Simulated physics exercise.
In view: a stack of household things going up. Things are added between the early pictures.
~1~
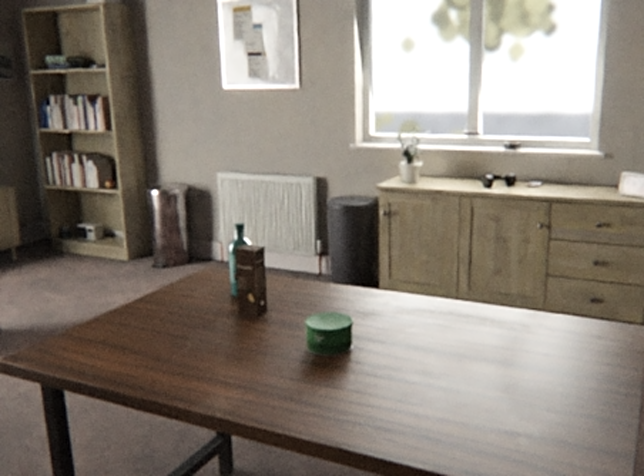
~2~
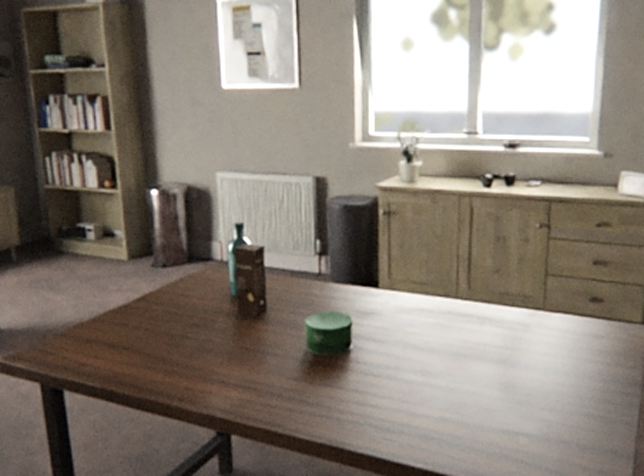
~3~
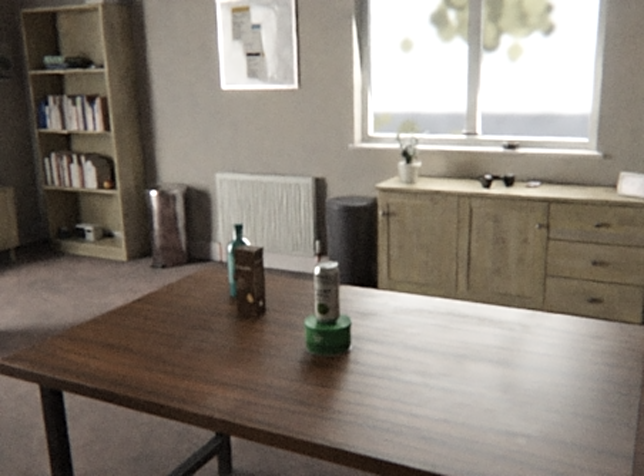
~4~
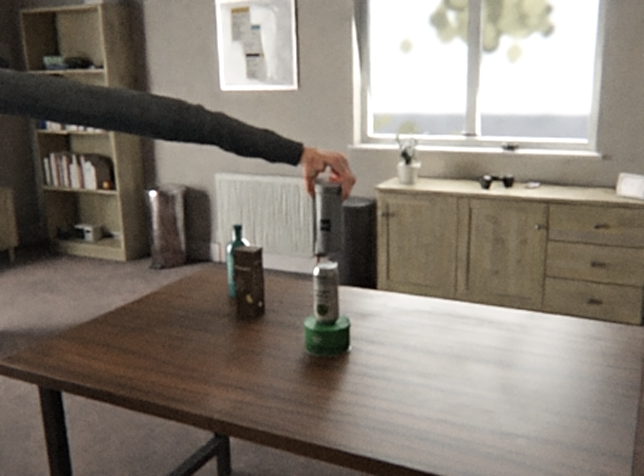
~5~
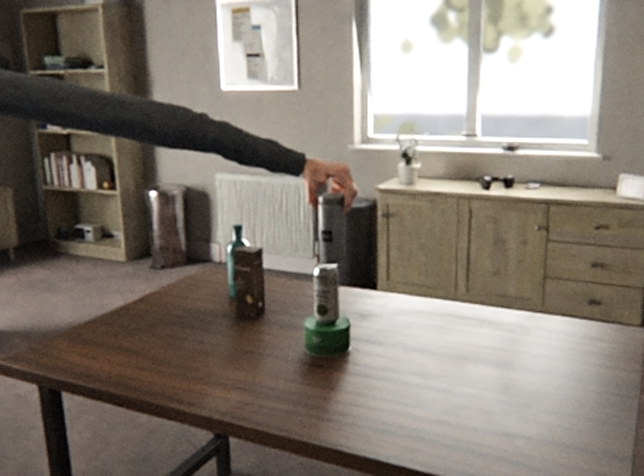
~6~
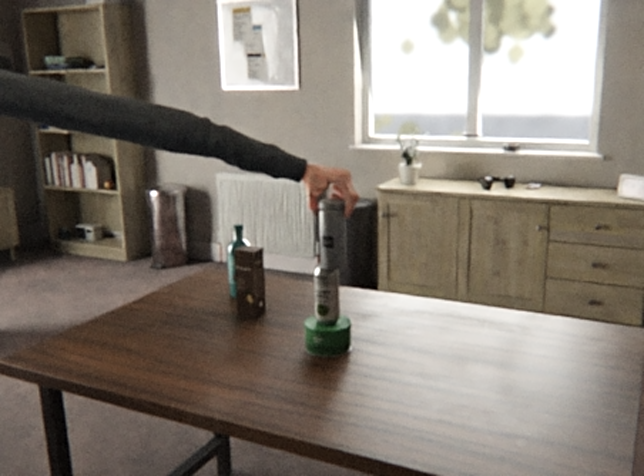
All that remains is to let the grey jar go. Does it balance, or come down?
In the end the pile stays up.
Then, 0.30 s past the last view, nothing moves.
Then, 0.70 s past the last view, grey jar resting near (333, 235).
Finally, all 5 still in place. Final places as the last picture's camera would see them, grey jar near (333, 235). The pile holds.
